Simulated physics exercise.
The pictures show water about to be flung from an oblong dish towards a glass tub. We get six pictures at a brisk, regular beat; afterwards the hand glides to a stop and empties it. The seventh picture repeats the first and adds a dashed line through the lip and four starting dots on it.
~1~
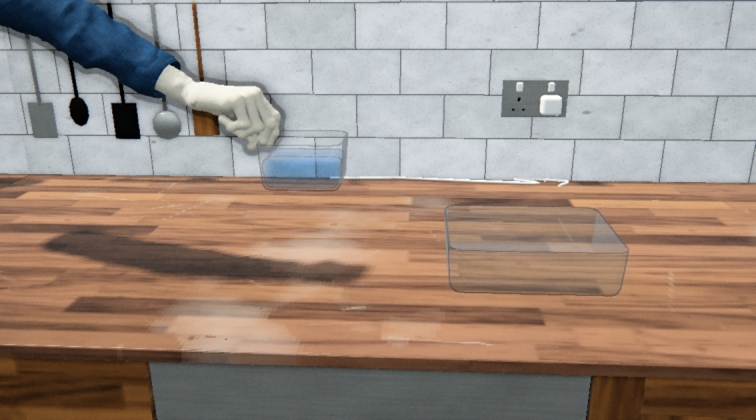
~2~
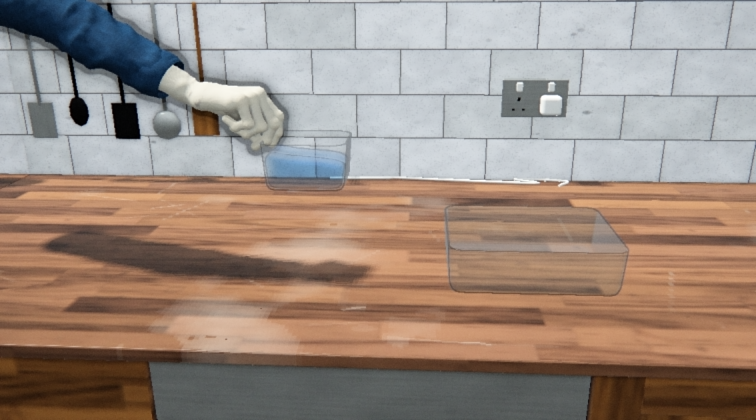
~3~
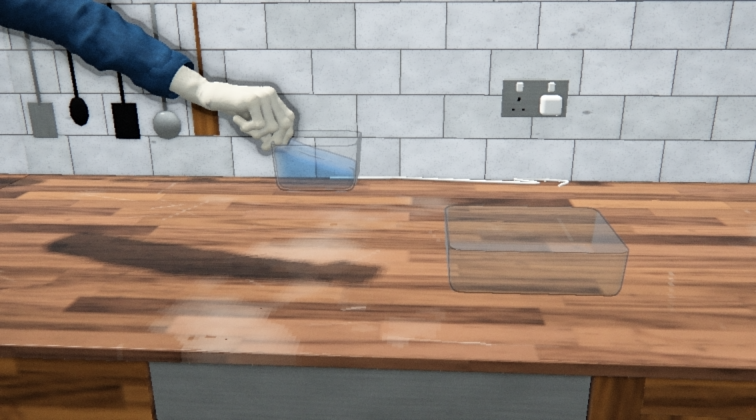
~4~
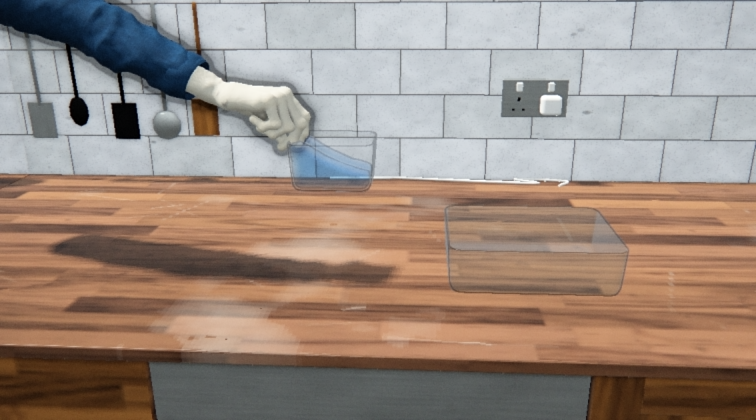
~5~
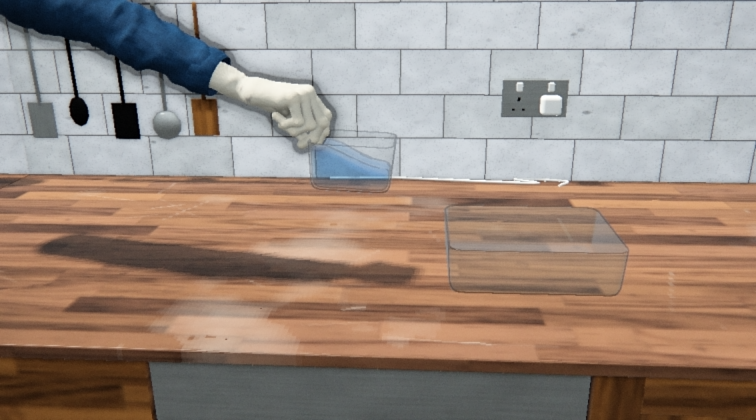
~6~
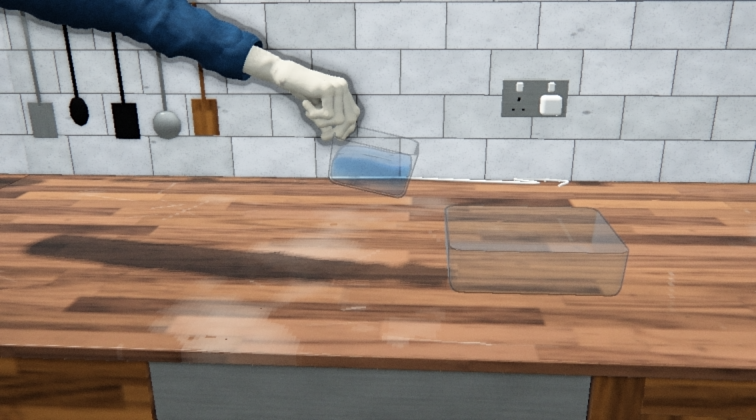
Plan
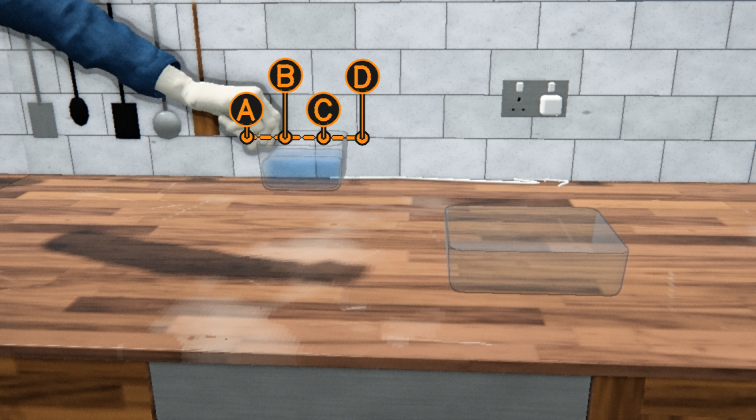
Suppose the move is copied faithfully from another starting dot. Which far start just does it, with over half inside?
The answer is place C.
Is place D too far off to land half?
No.
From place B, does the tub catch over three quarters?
No.
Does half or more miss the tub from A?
Yes, it does.
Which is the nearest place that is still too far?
The answer is B.
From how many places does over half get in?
Two.
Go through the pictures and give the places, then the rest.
Upright, lip at (343, 137); tub from (449, 290) to (620, 294); nothing has left yet.
Upright, lip at (347, 137); nothing has left yet.
Upright, lip at (358, 138); nothing has left yet.
Upright, lip at (373, 138); nothing has left yet.
Tipped about 3°, lip at (394, 140); nothing has left yet.
Tipped about 13°, lip at (417, 147); nothing has left yet.
On the marked copy, A at (246, 137); B at (285, 137); C at (323, 137); D at (362, 138).
Choosing A, about 0 % lands in the tub, 98 % falls short.
Choosing B, about 29 % lands in the tub, 66 % falls short and 5 % goes beside or beyond.
Choosing C, about 68 % lands in the tub, 25 % falls short and 7 % goes beside or beyond.
Choosing D, about 89 % lands in the tub, 1 % falls short and 9 % goes beside or beyond.
